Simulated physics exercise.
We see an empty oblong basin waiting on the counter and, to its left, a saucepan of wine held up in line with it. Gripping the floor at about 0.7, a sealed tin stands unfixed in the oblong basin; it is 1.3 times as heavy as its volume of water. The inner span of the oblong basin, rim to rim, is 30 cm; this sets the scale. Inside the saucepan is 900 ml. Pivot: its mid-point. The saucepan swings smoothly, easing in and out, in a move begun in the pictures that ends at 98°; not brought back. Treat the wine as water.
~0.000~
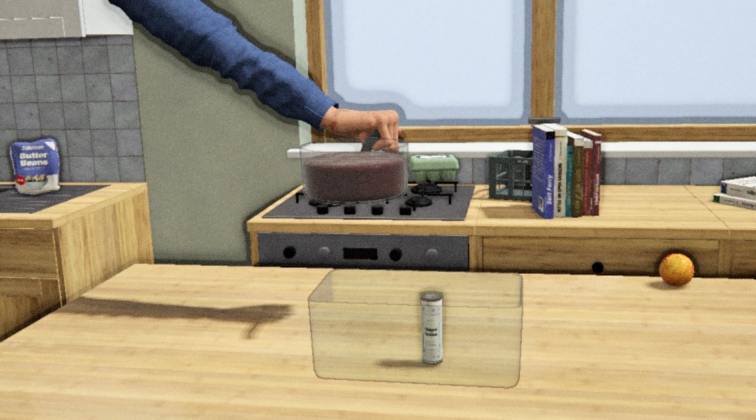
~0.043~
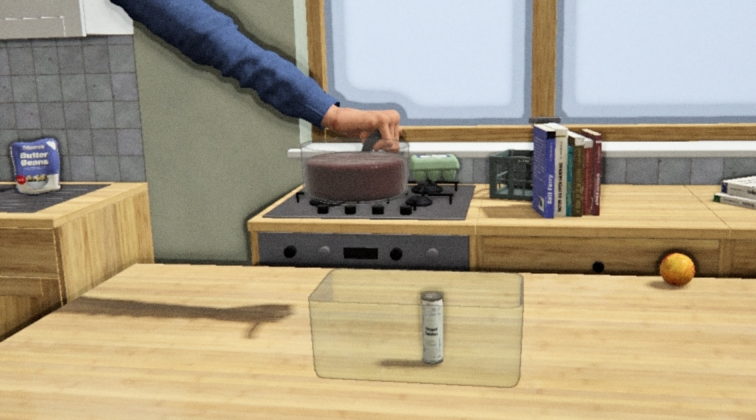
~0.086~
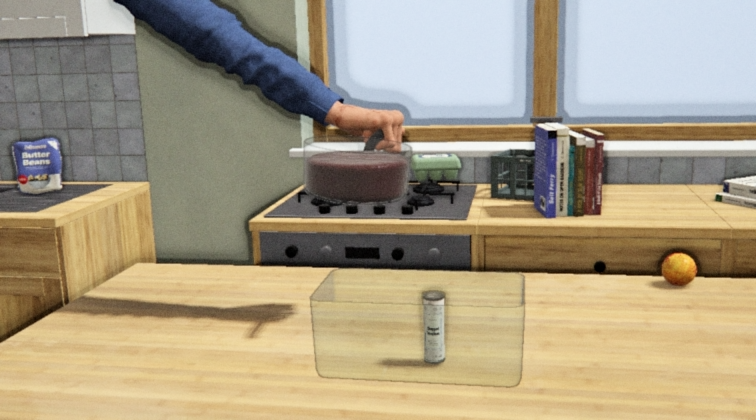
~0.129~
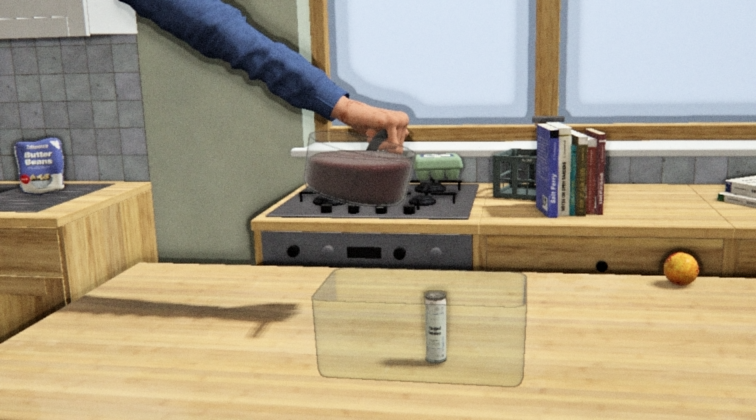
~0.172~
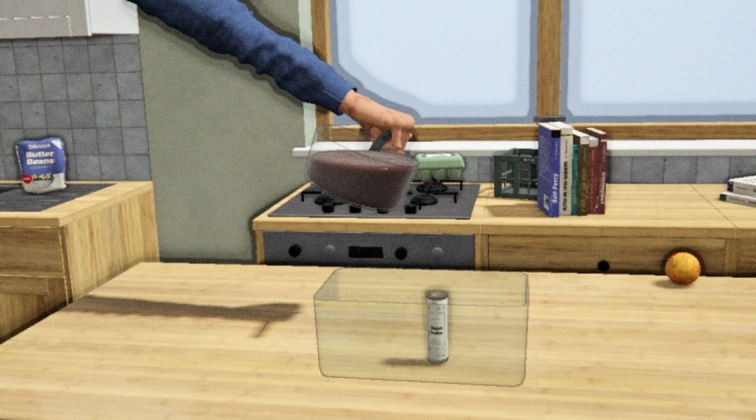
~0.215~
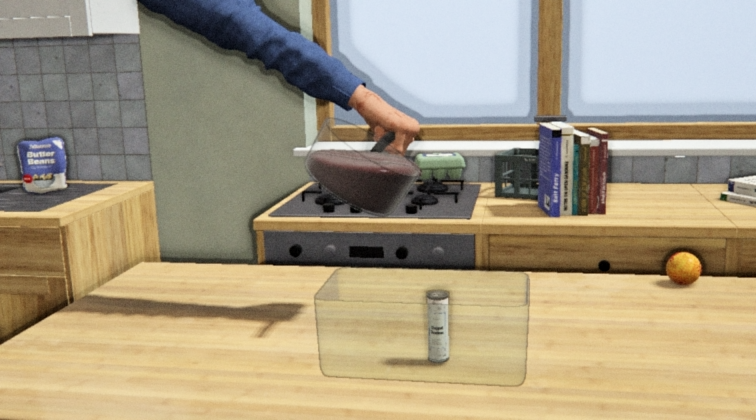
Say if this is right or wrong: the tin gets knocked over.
Wrong, it stays standing.
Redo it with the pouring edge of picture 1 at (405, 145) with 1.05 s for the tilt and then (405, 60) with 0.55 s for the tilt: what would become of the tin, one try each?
First it keeps standing; then it goes over.
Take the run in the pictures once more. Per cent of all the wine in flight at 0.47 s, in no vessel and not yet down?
Close to 56 per cent, I'd say.
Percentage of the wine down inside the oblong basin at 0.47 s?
Roughly 16 percent.
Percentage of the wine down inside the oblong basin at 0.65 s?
About 80 per cent.
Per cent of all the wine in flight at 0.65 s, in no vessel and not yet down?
Roughly 12 per cent.
Then, 0.47 s in, the tilt is 92° and 28 per cent is still to pour; the tin stands where it began.
Then, 0.65 s in, the tilt is 98° and 8 per cent is still to pour; the tin stands where it began.
Then, 0.84 s in, the tilt is 98° and 2 per cent is still to pour; the tin stands where it began.
Then, 1.05 s in, the tilt is 98° and 0 per cent is still to pour; the tin stands where it began.
Finally, the tin stands where it began.
